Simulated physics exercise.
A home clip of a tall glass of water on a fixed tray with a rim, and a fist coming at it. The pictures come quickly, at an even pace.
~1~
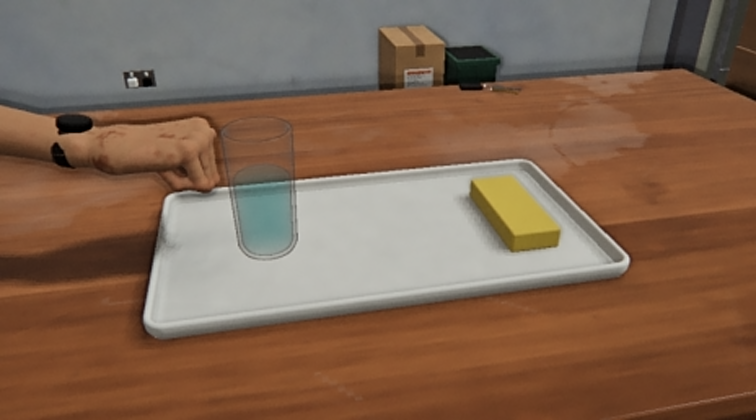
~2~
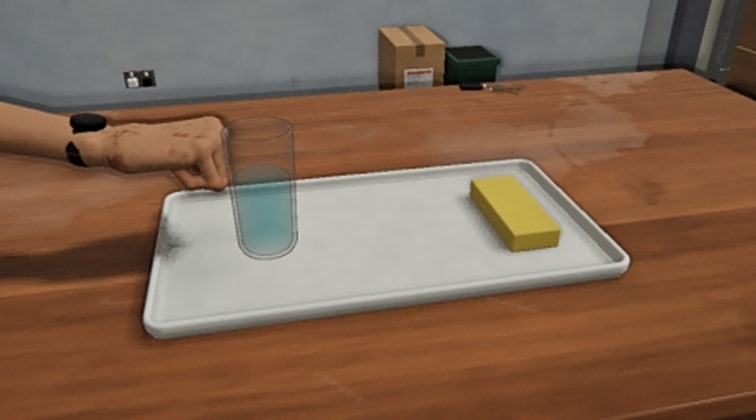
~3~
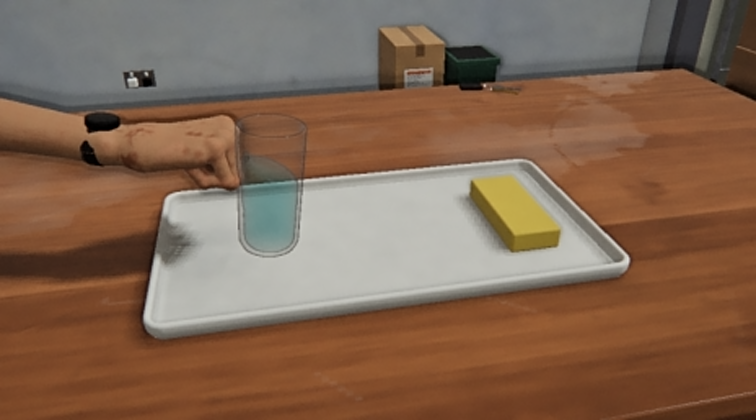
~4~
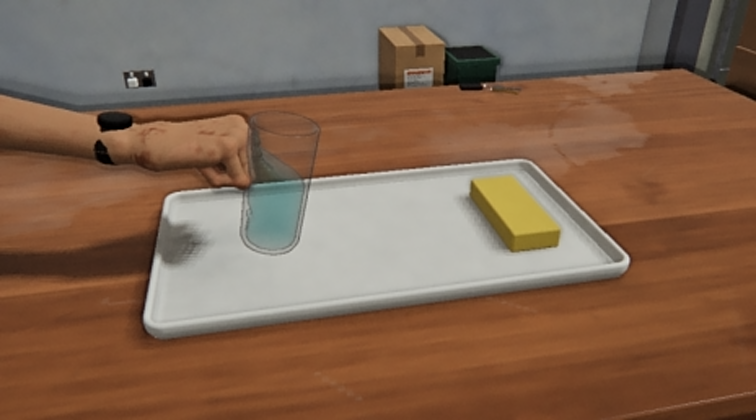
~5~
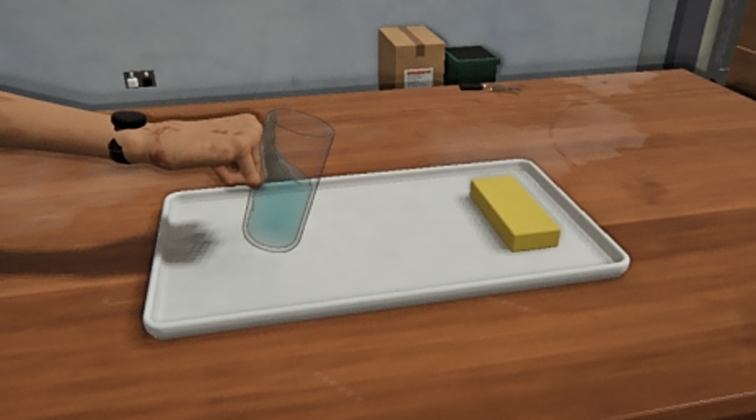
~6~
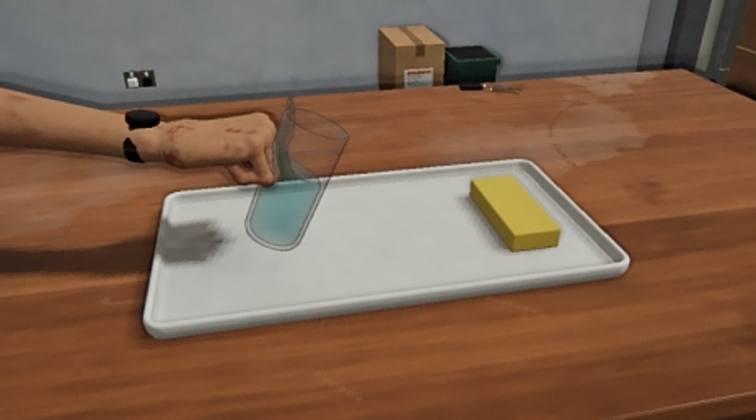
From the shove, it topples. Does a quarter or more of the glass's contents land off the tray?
No.
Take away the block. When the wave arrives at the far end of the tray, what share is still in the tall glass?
About 60 %.
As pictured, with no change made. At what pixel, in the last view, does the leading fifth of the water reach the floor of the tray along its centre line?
I'd put the spot somewhere close to pixel (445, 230).
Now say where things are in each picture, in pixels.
Tilt 0°; right rim (290, 128); surface from (232, 177) to (289, 170); the tray's far rim is at (571, 205); a block is fixed to the tray further along, in the first picture.
Tilt 0°; right rim (290, 128); surface from (232, 176) to (289, 171), in the second picture.
Tilt 6°; right rim (304, 128); surface from (242, 152) to (291, 169), in the third picture.
Tilt 12°; right rim (317, 129); surface from (252, 142) to (303, 175), in the fourth picture.
Tilt 18°; right rim (332, 132); surface from (258, 170) to (311, 177), in the fifth picture.
Tilt 24°; right rim (346, 136); surface from (265, 176) to (321, 176); 1 per cent is over the edge, in the sixth picture.
A moment on, the tall glass lies on its side and 98 per cent is in the glass, 0 on the tray and 2 above or beyond its rim.
Next, the tall glass lies on its side and 59 per cent is in the glass, 25 on the tray and 16 above or beyond its rim.
Then the tall glass lies on its side and 32 per cent is in the glass, 41 on the tray and 28 above or beyond its rim.
Later the tall glass lies on its side and 18 per cent is in the glass, 73 on the tray and 9 above or beyond its rim.
Finally, 92 per cent is held by tray and glass, 8 is off the tray.
